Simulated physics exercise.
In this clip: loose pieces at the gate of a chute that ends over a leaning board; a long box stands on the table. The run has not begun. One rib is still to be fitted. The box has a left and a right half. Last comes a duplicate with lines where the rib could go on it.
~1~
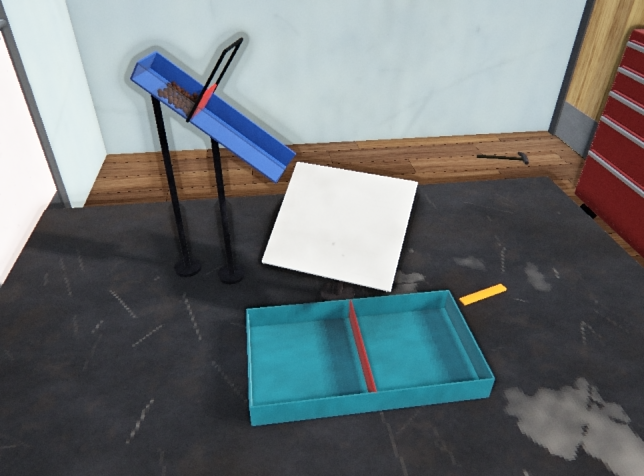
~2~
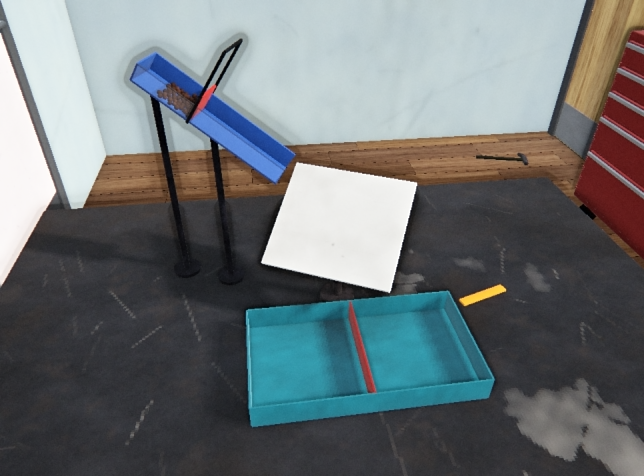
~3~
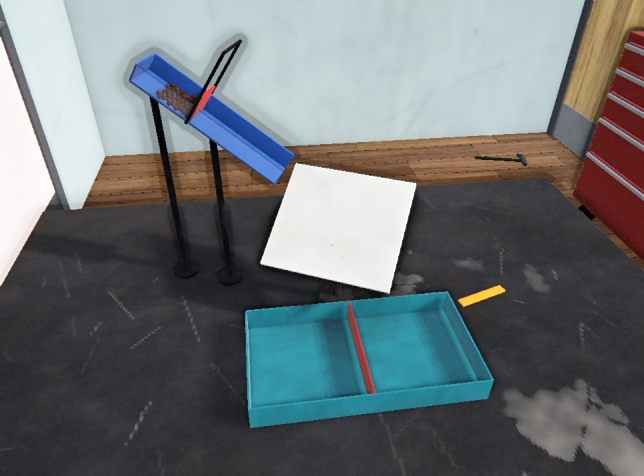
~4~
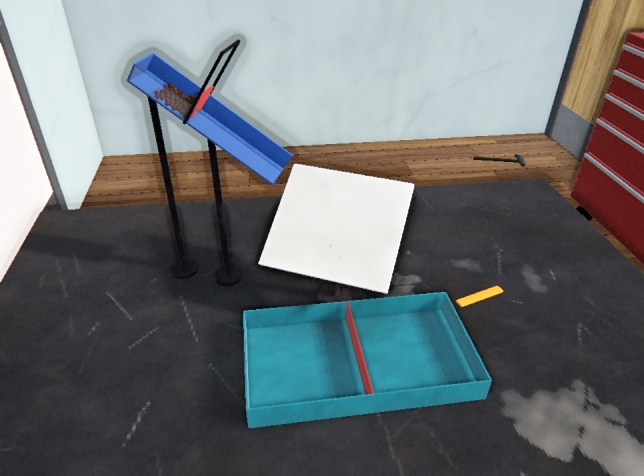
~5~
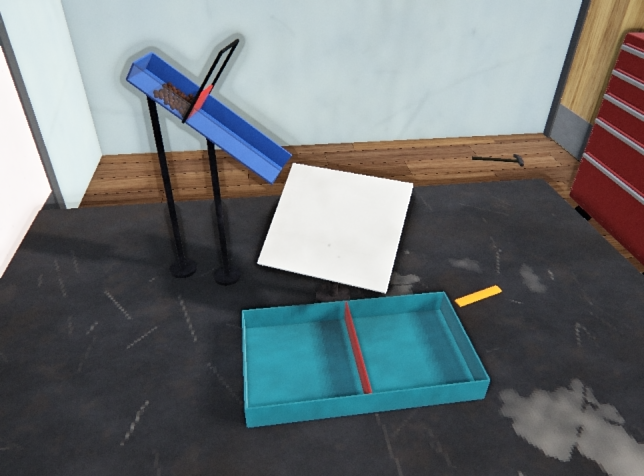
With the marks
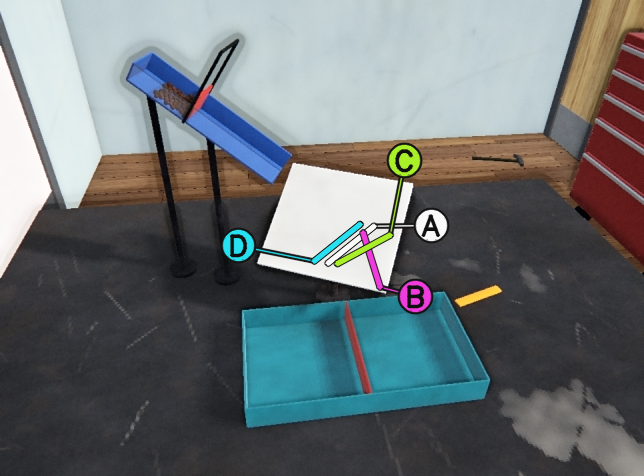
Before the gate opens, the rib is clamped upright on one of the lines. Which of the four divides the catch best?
B works best here.
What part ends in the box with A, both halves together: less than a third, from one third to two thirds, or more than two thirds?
It is more than two thirds.
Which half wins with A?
Left.
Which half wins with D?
The left half.
On the marked copy, line A from (374, 226) to (328, 263); line B from (363, 232) to (380, 287); line C from (390, 235) to (337, 263); line D from (360, 224) to (314, 261).
For line A, of what is caught, almost all in the left half, just a few in the right.
For line B, of what is caught, roughly half in the left half, roughly half in the right.
For line C, of what is caught, almost all in the left half, just a few in the right.
For line D, of what is caught, almost all in the left half, about a tenth in the right.
